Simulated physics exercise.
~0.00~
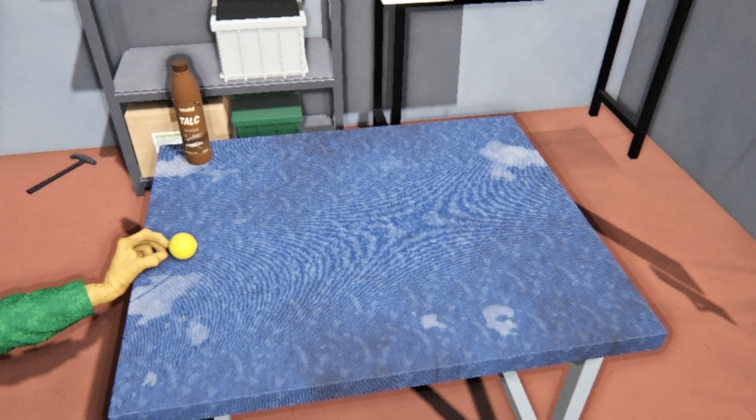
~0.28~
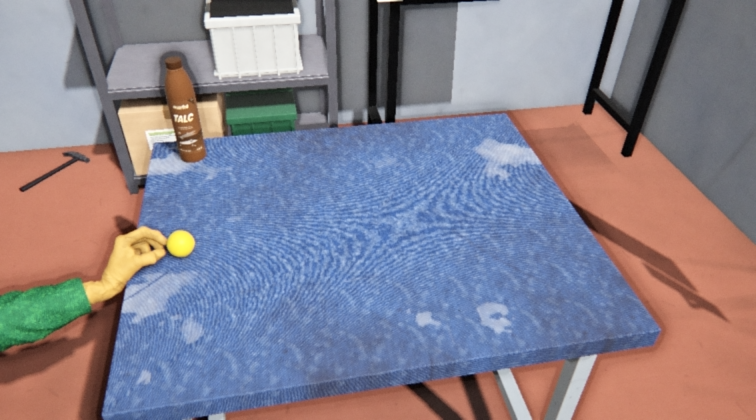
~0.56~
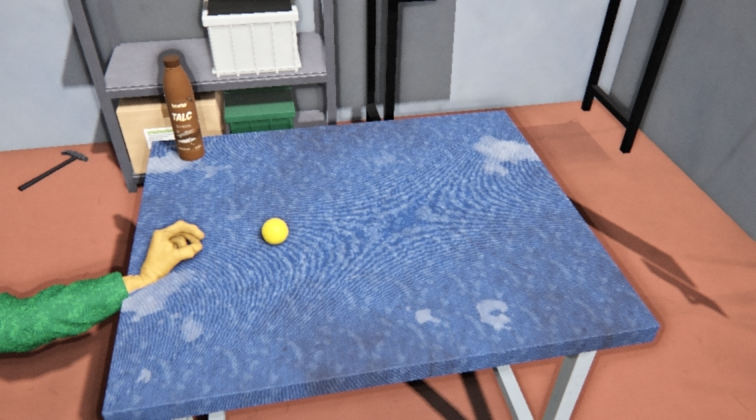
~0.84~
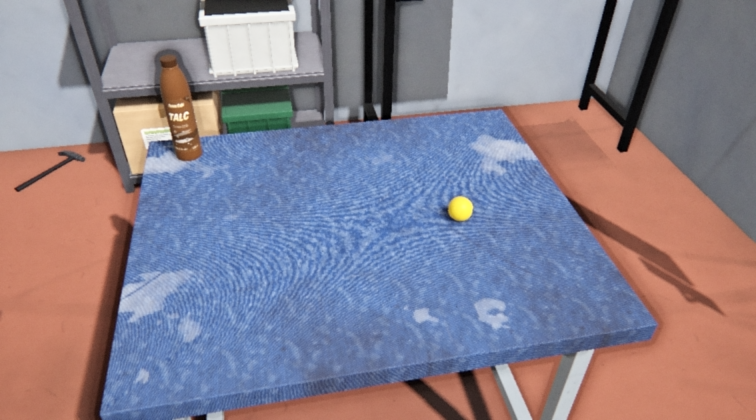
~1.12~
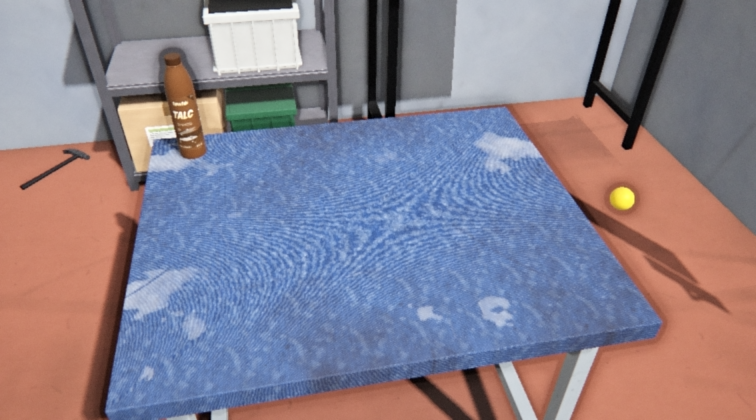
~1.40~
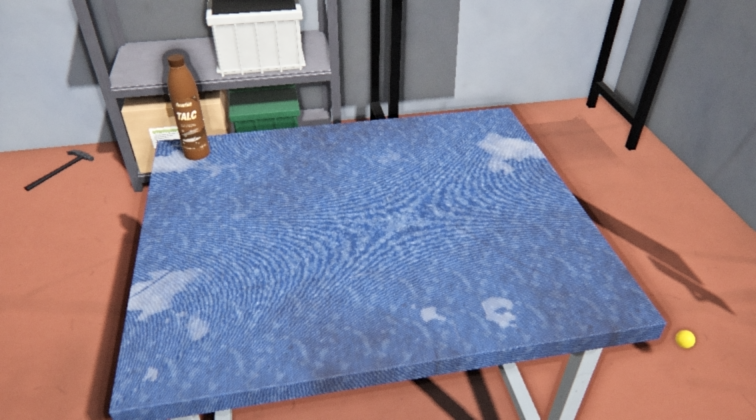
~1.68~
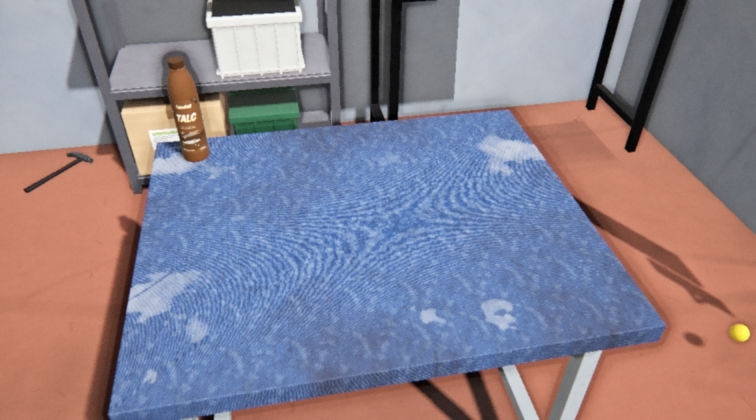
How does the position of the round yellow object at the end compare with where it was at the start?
At the start it is at the left side of the blue tabletop, by the hand. At the end it is on the floor to the right of the table.
